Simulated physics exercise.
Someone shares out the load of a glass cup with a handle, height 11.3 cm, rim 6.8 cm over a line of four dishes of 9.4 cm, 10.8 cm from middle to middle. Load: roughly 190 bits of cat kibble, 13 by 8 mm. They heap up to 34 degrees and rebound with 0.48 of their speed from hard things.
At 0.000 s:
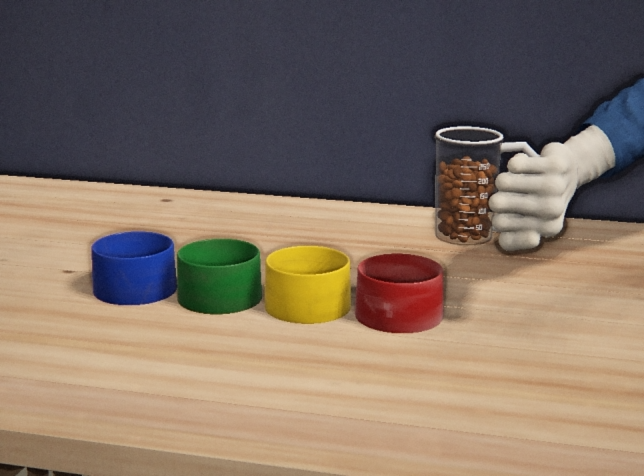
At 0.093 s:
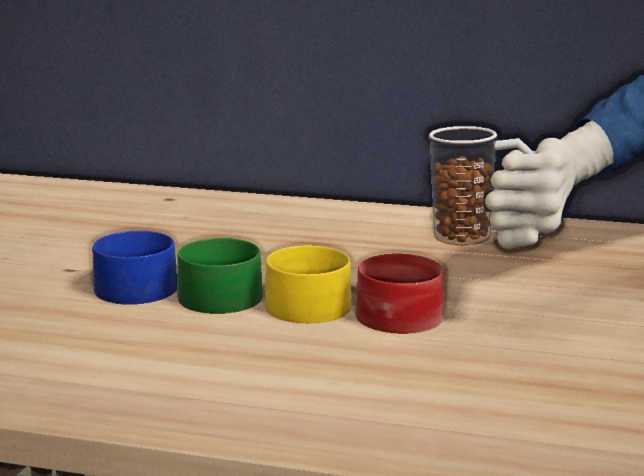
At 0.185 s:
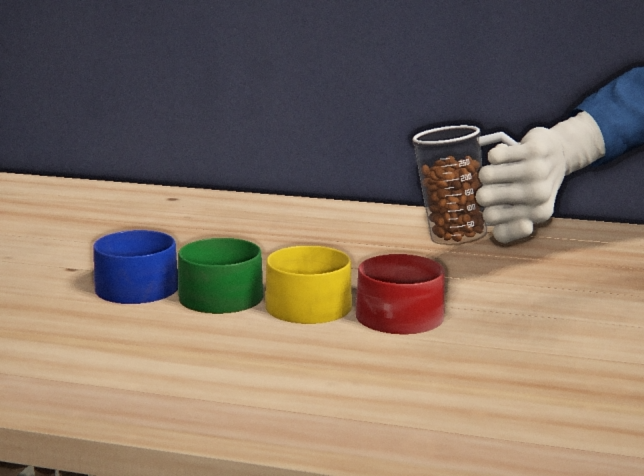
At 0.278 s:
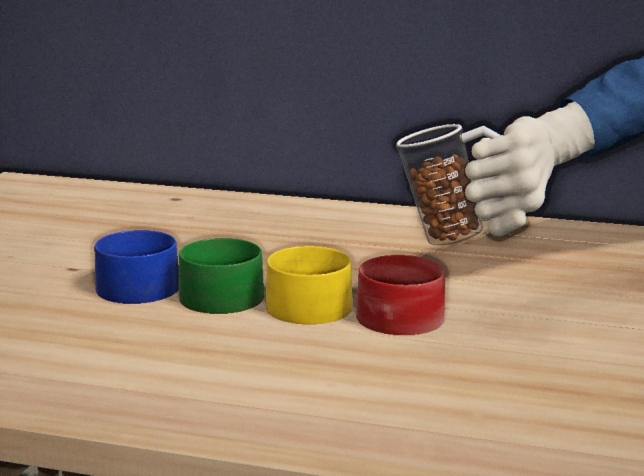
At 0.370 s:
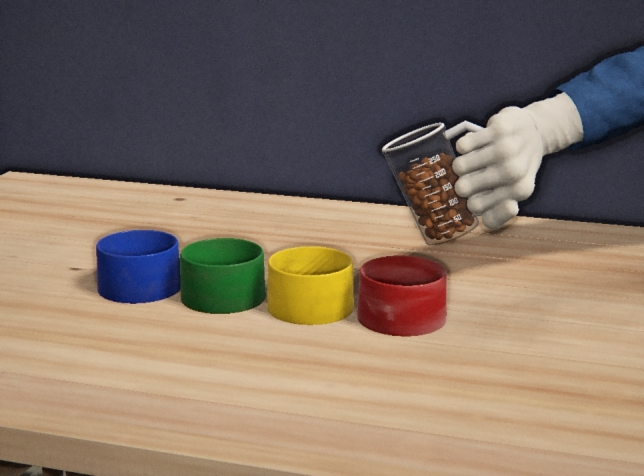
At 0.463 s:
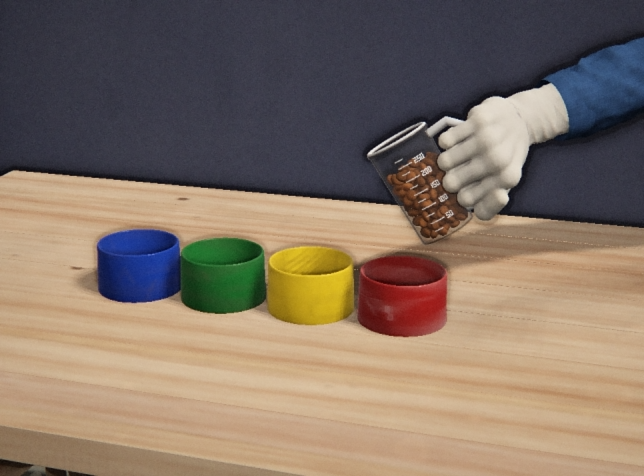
On a wooden table, a white-gloved hand held a clear cup of brown pieces near a row of blue, green, yellow and red dishes, then moved it a little left while tilting it leftward.
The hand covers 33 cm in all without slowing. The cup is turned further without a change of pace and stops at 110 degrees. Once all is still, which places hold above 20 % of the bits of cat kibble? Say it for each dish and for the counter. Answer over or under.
Red dish: Under; blue dish: Over; green dish: Over; yellow dish: Under; on the counter: Under.
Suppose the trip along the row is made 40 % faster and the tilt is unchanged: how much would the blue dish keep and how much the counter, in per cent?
Blue 80, counter 0.
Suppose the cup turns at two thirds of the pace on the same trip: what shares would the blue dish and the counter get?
Blue 80; counter 0.
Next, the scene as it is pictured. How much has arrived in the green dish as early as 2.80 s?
About 50 per cent by then.
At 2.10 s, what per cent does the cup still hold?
About 45 per cent.
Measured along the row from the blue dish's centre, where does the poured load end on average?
About 6 cm to its right.
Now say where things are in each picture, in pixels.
The first frame shows cup at (466, 186), tilt 0 degrees, lip at (437, 134), moved 0.0 cm; middle of the pieces at (463, 202); red dish at (400, 269); yellow dish at (308, 261); green dish at (219, 253); blue dish at (133, 245).
The second frame shows cup at (463, 186), tilt 3 degrees, lip at (431, 135), moved 0.5 cm; middle of the pieces at (460, 202).
The third frame shows cup at (453, 186), tilt 10 degrees, lip at (415, 138), moved 1.6 cm; middle of the pieces at (453, 202).
The fourth frame shows cup at (442, 186), tilt 17 degrees, lip at (399, 143), moved 2.8 cm; middle of the pieces at (444, 202).
The fifth frame shows cup at (433, 185), tilt 25 degrees, lip at (384, 148), moved 4.0 cm; middle of the pieces at (437, 201).
The sixth frame shows cup at (422, 185), tilt 32 degrees, lip at (370, 154), moved 5.2 cm; middle of the pieces at (429, 200); red dish at (404, 271); yellow dish at (311, 261); green dish at (223, 252); blue dish at (138, 243). Its pace works out near 80 degrees a second; the hand travels 13 cm a second.
After 1.45 s, tilt 109 degrees; cup holds 100 %.
After 2.10 s, tilt 110 degrees; cup holds 45 %, green 50 %.
After 2.80 s, tilt 110 degrees; cup holds 20 %, blue 25 %, green 50 %.
By 4.8 s all is still; red 0 %, blue 35 %, green 50 %, yellow 0 %, counter 10 %, cup 5 %.
